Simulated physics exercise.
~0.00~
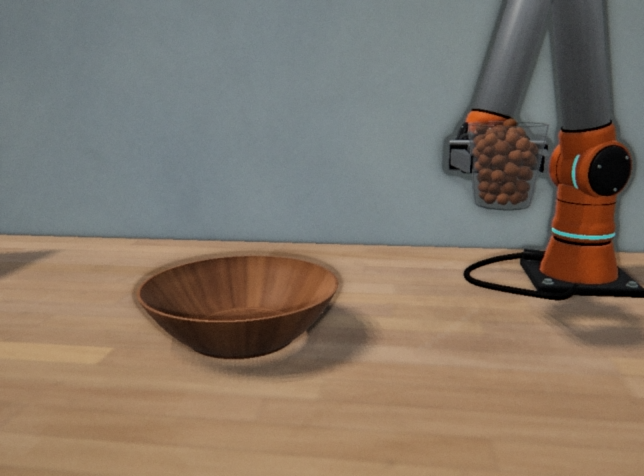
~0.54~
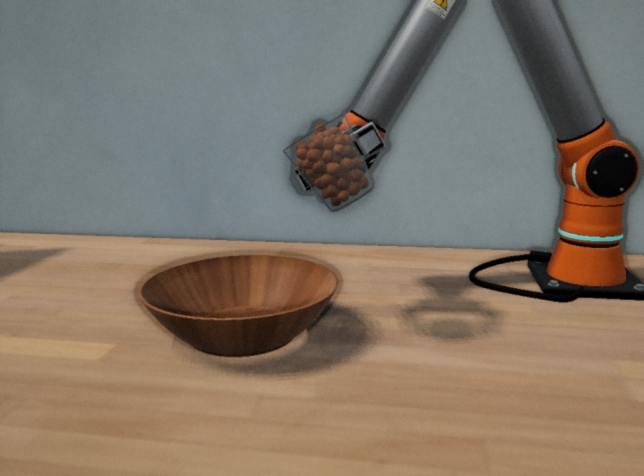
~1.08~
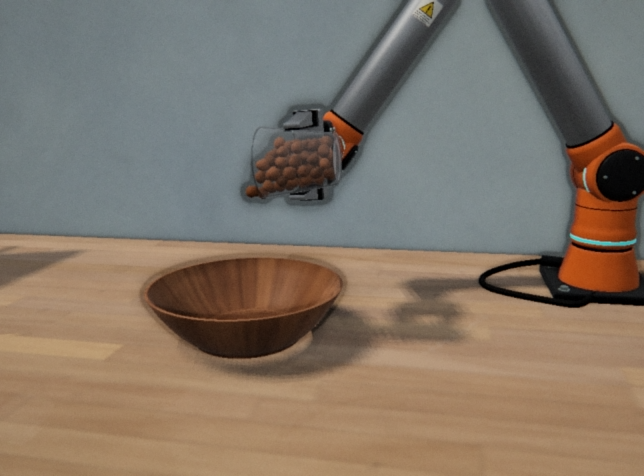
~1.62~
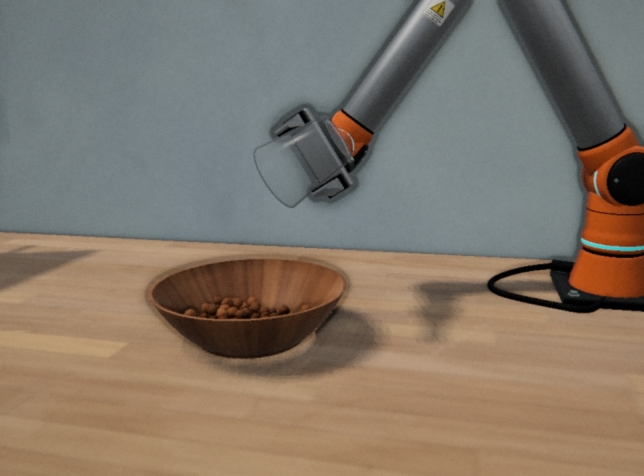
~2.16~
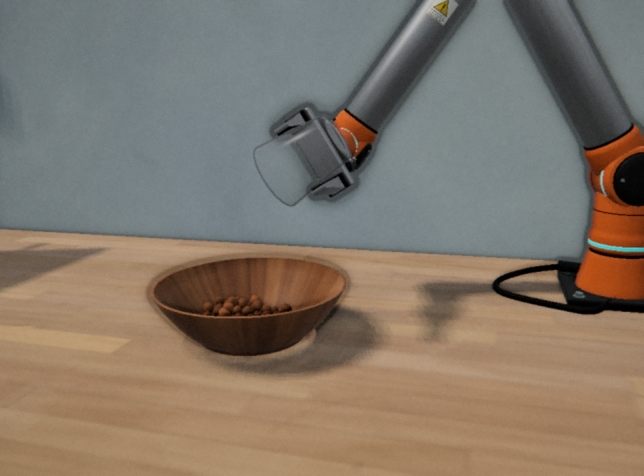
On a wooden tabletop, a robot arm carrying a clear cup of hazelnuts leftward, tipping it over and emptying them into a wooden bowl.
